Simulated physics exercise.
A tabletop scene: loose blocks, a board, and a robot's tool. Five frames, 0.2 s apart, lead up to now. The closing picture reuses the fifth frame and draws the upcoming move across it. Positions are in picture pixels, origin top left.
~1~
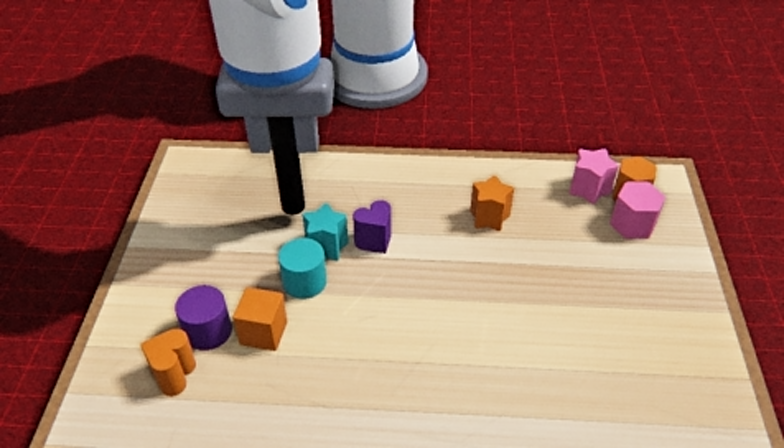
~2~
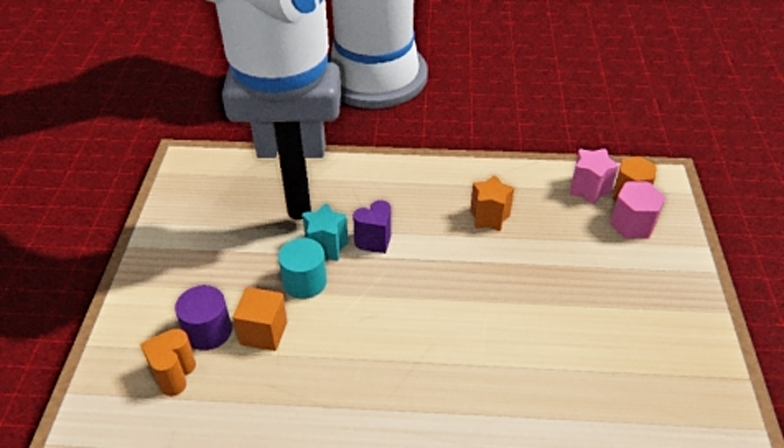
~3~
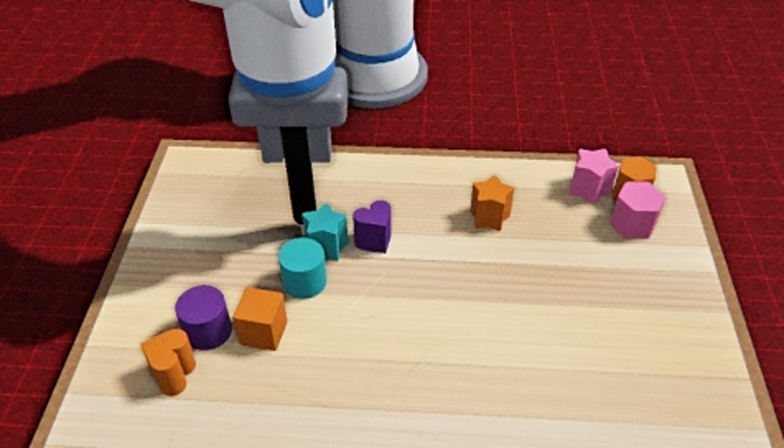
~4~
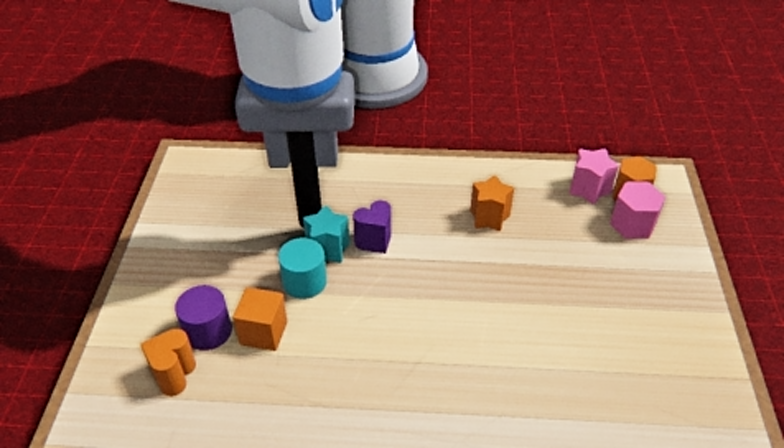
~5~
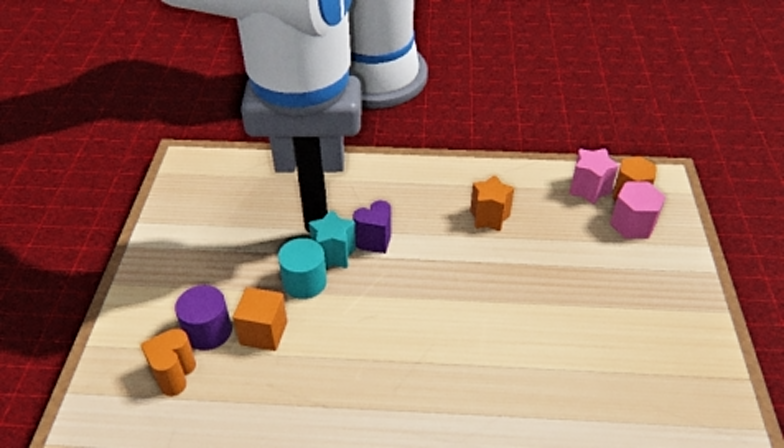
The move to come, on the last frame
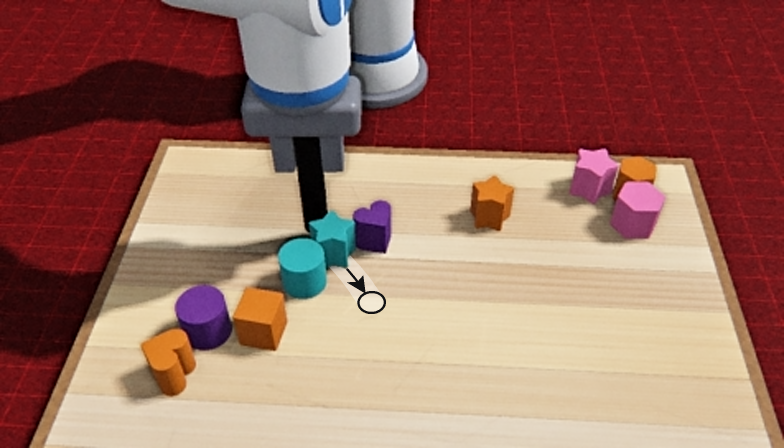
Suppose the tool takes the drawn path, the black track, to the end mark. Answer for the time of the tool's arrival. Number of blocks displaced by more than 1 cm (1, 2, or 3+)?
My prediction: One block.
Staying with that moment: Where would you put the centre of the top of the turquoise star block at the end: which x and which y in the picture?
The point I'd pick in the picture is (393, 292).
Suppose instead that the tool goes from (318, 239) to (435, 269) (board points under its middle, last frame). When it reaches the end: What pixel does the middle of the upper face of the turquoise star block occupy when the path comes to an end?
It comes to (361, 246).
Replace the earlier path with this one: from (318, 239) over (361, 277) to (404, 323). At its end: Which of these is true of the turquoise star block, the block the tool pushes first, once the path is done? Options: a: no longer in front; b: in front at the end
My answer is option b.
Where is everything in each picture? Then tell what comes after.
The first frame shows tool's lower end (294, 207); turquoise cylinder (301, 254); turquoise star block (324, 219).
The second frame shows tool (299, 212); blocks still.
The third frame shows tool (305, 217); blocks still.
The fourth frame shows tool (311, 221); turquoise star block (325, 222).
The fifth frame shows tool (317, 226); turquoise cylinder (301, 254); turquoise star block (331, 227).
Drawn move, from (318, 239) by way of (346, 268) to (372, 302).
On the path given first. One third of the way, tool (336, 246); turquoise star block (353, 247).
Two thirds of the way, tool (355, 267); turquoise star block (373, 269).
At the end, tool (371, 290); turquoise cylinder still; turquoise star block (393, 292).
